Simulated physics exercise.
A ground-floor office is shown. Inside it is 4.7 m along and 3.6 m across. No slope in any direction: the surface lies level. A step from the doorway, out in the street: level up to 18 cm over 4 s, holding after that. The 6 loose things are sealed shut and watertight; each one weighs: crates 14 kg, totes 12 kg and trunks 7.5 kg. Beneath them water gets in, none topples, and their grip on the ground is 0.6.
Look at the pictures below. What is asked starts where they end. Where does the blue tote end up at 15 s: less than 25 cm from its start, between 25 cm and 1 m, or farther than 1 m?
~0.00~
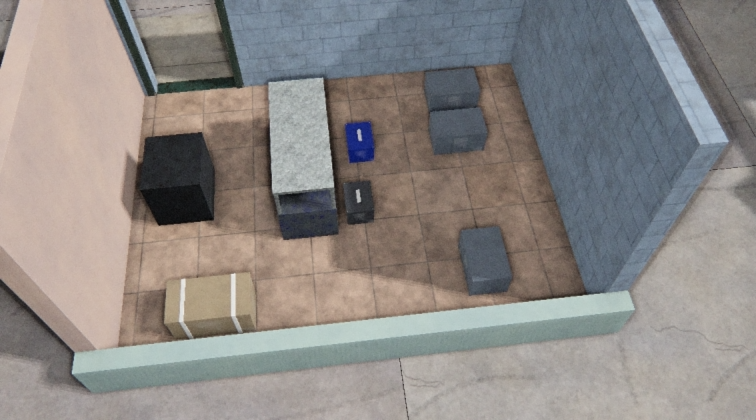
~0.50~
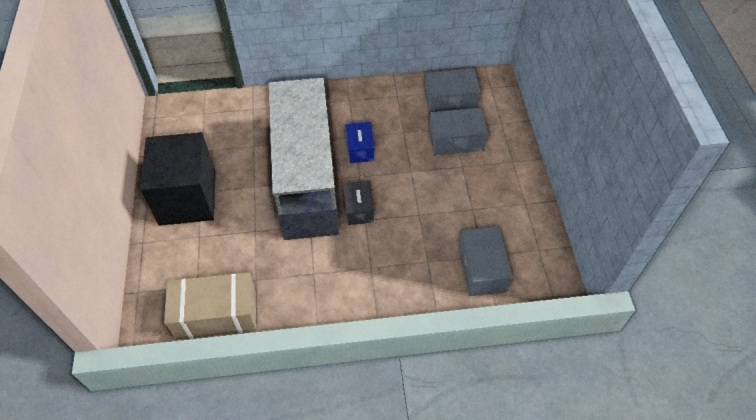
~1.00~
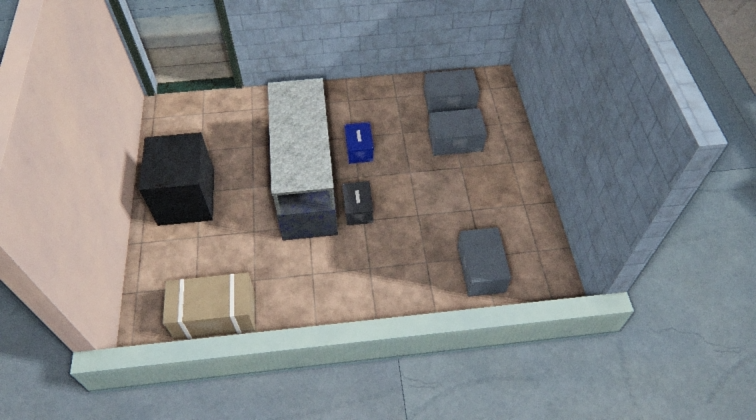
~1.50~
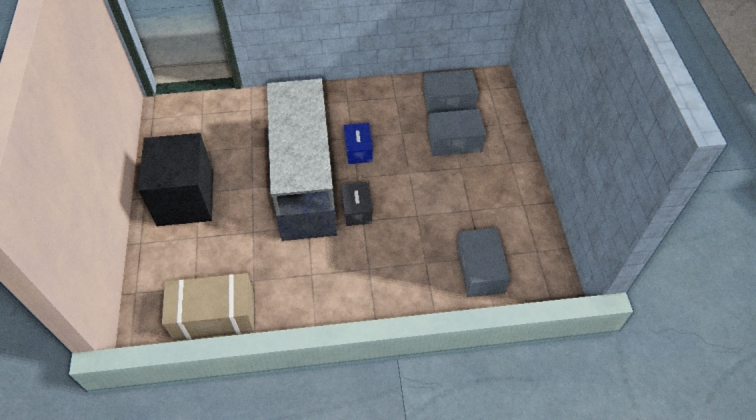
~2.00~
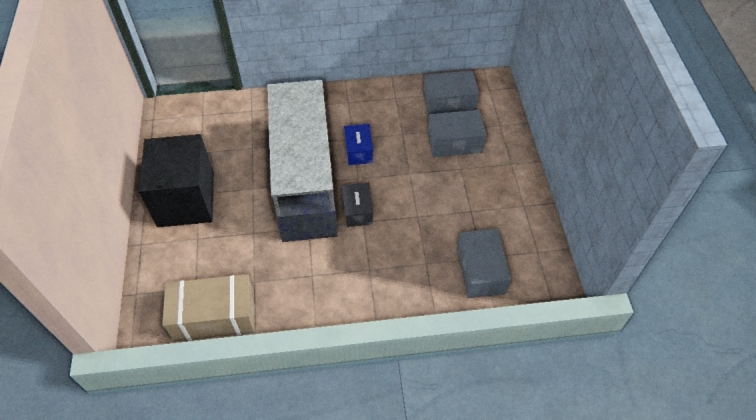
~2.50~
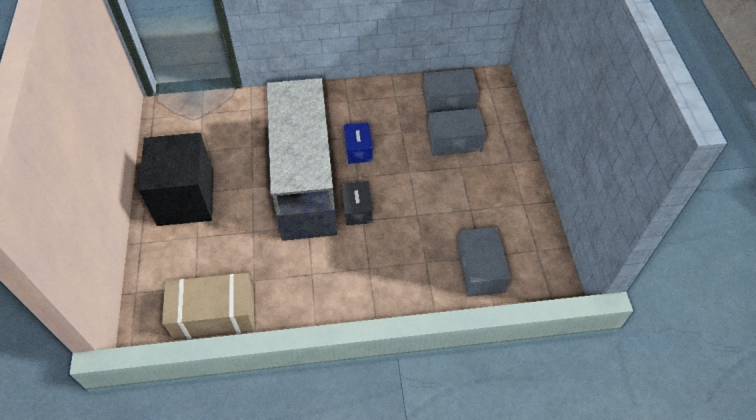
By 15 s the blue tote stays within 25 cm of its start.
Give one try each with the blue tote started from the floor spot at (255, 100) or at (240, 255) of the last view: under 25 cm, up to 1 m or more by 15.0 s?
Results in order: It remains near its start; it covers a small distance.
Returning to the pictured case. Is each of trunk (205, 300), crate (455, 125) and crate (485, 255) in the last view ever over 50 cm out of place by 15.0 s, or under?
In turn: Past it, less, more.
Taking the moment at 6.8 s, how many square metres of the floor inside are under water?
Some 7.5 m2.
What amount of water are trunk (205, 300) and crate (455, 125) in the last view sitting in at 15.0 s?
About 5 and 7 cm.
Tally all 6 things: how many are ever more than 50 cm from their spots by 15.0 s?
That comes to 2.
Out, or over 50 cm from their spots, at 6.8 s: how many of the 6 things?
By that time the total stands at 0.
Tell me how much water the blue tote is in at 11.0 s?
The depth there is around 1 cm.
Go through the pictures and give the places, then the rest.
In the first frame, the blue tote at (359, 136), on the bottom; 0.0 m2 under water; 0 of 6 have shifted.
In the second frame, the blue tote at (360, 136), on the bottom; 0.0 m2 under water; 0 of 6 have shifted.
In the third frame, the blue tote at (359, 136), on the bottom; water covers 0.0 m2; 0 of 6 have shifted.
In the fourth frame, the blue tote at (358, 137), on the bottom; 0.0 m2 under water; 0 of 6 have shifted.
In the fifth frame, the blue tote at (358, 138) rests on the ground; 0.0 m2 under water; 0 of 6 have shifted.
In the sixth frame, the blue tote at (358, 136) rests on the ground; water covers 0.3 m2; 0 of 6 have shifted.
After 3.5 s the blue tote is near (358, 136), 0.0 m from its start, aground; 0 afloat.
After 6.8 s the blue tote is near (358, 136), 0.0 m from its start, aground; 1 afloat.
After 11.0 s the blue tote is near (358, 136), 0.0 m from its start, aground; 1 afloat.
After 15.0 s the blue tote is near (358, 136), 0.0 m from its start, aground; 4 afloat.
